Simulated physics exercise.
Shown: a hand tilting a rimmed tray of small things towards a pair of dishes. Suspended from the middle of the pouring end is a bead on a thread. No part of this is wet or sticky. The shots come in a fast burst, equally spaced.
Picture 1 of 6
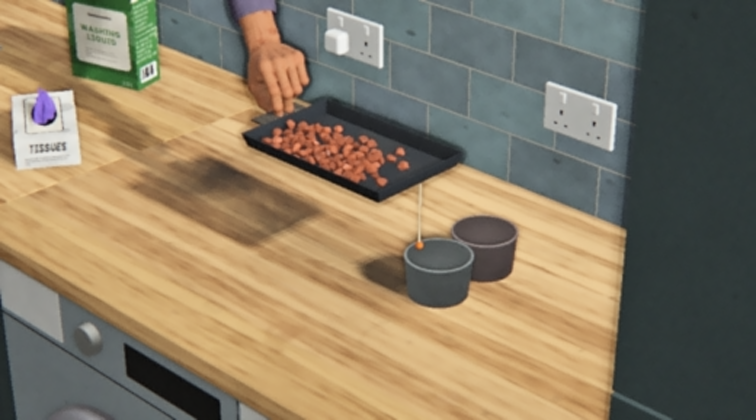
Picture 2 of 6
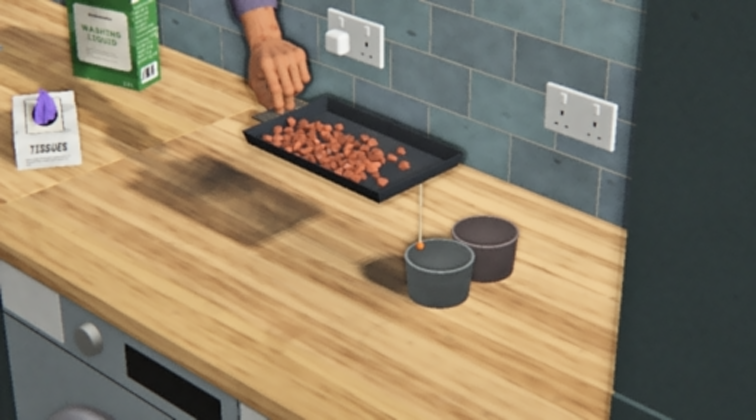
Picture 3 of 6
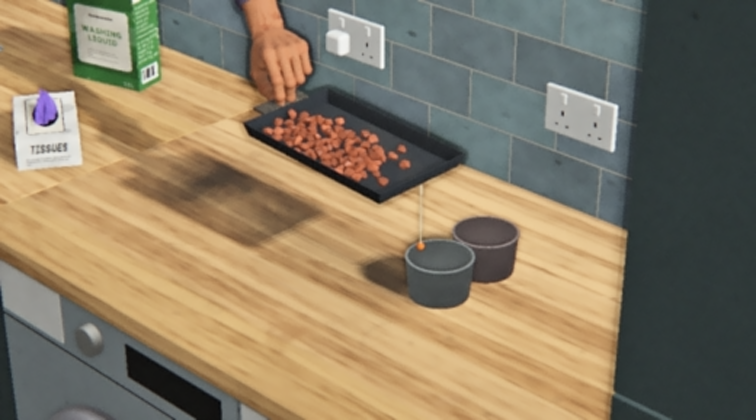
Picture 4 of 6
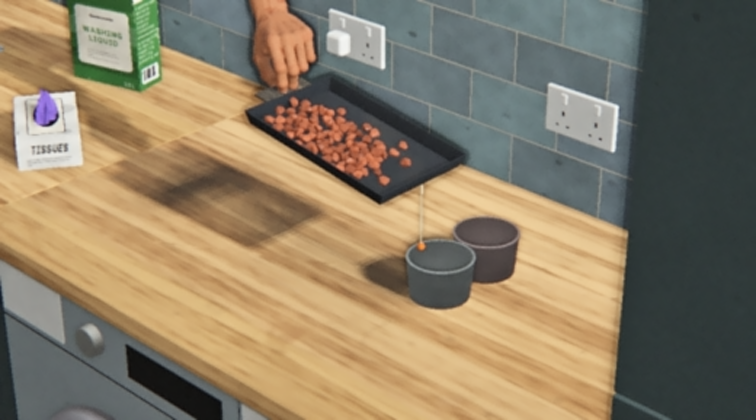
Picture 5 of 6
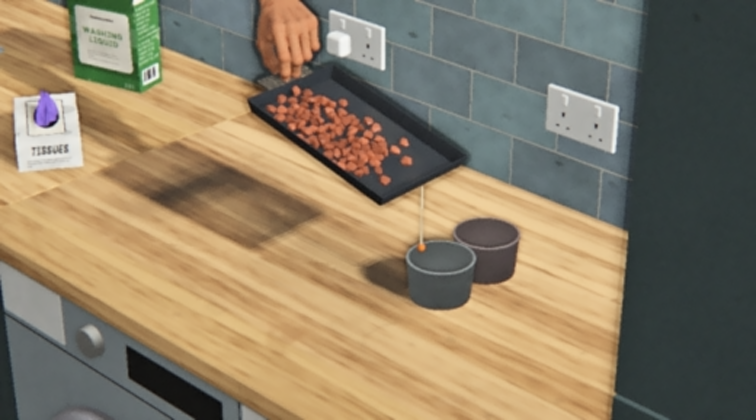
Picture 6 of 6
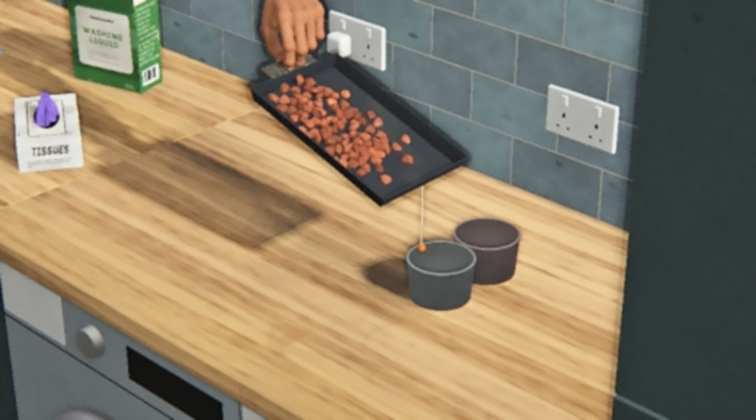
The video shows a hand at the far end of a dark rimmed tray of small reddish-brown pieces above a wooden counter, gradually raising that end so the tray slopes towards two small dishes, while the pieces stay on it.
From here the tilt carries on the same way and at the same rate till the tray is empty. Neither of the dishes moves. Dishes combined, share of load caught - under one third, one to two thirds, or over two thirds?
Under one third.
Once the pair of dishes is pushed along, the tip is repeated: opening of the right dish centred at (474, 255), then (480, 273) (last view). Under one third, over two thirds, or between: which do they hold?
Position 1 - above two thirds; position 2 - between a third and two thirds.
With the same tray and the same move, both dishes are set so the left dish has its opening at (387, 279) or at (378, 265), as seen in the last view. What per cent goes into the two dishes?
Close to 30 in a hundred, then close to 0 in a hundred.
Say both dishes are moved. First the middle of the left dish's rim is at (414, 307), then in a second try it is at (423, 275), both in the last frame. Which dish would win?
First place: The right-hand one. Second place: The left-hand one.
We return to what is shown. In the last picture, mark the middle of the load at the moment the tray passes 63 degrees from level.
Roughly at (411, 175).
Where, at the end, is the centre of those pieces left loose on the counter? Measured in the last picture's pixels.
Their middle ends up at roughly (452, 327).
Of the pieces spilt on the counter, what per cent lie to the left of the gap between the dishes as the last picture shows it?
I'd guess close to 60 %.
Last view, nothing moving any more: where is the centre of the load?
I'd put the middle somewhere around (457, 318).
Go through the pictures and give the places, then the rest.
The first picture shows corners of the pouring end near (378, 189) and (457, 152), level; middle of the load near (328, 154), bits of crushed brick; left dish near (464, 282); right dish near (509, 257); bead on its thread near (419, 245).
The second picture shows corners of the pouring end near (379, 190) and (458, 153), level; middle of the load near (328, 153).
The third picture shows corners of the pouring end near (380, 191) and (459, 153), tipped barely, level across its low end; middle of the load near (329, 148).
The fourth picture shows corners of the pouring end near (381, 192) and (460, 154), tipped a little, level across its low end; middle of the load near (331, 142).
The fifth picture shows corners of the pouring end near (383, 194) and (461, 155), tipped a little, level across its low end; middle of the load near (332, 136).
The sixth picture shows corners of the pouring end near (384, 195) and (463, 156), tipped clearly, level across its low end; middle of the load near (334, 130); left dish near (466, 284); right dish near (512, 259).
Shortly afterwards, tray tipped steeply; all but a few on the tray; only a few outside both; a little in the air.
Next, tray tipped past a quarter turn; near a quarter on the tray; a little in the left dish; near half outside both; a little in the air.
Some moments later, tray tipped past a quarter turn; near a quarter in the left dish; the bulk outside both.
In the end, tray tipped past a quarter turn; near a quarter in the left dish; none at all in the right dish; the bulk outside both.
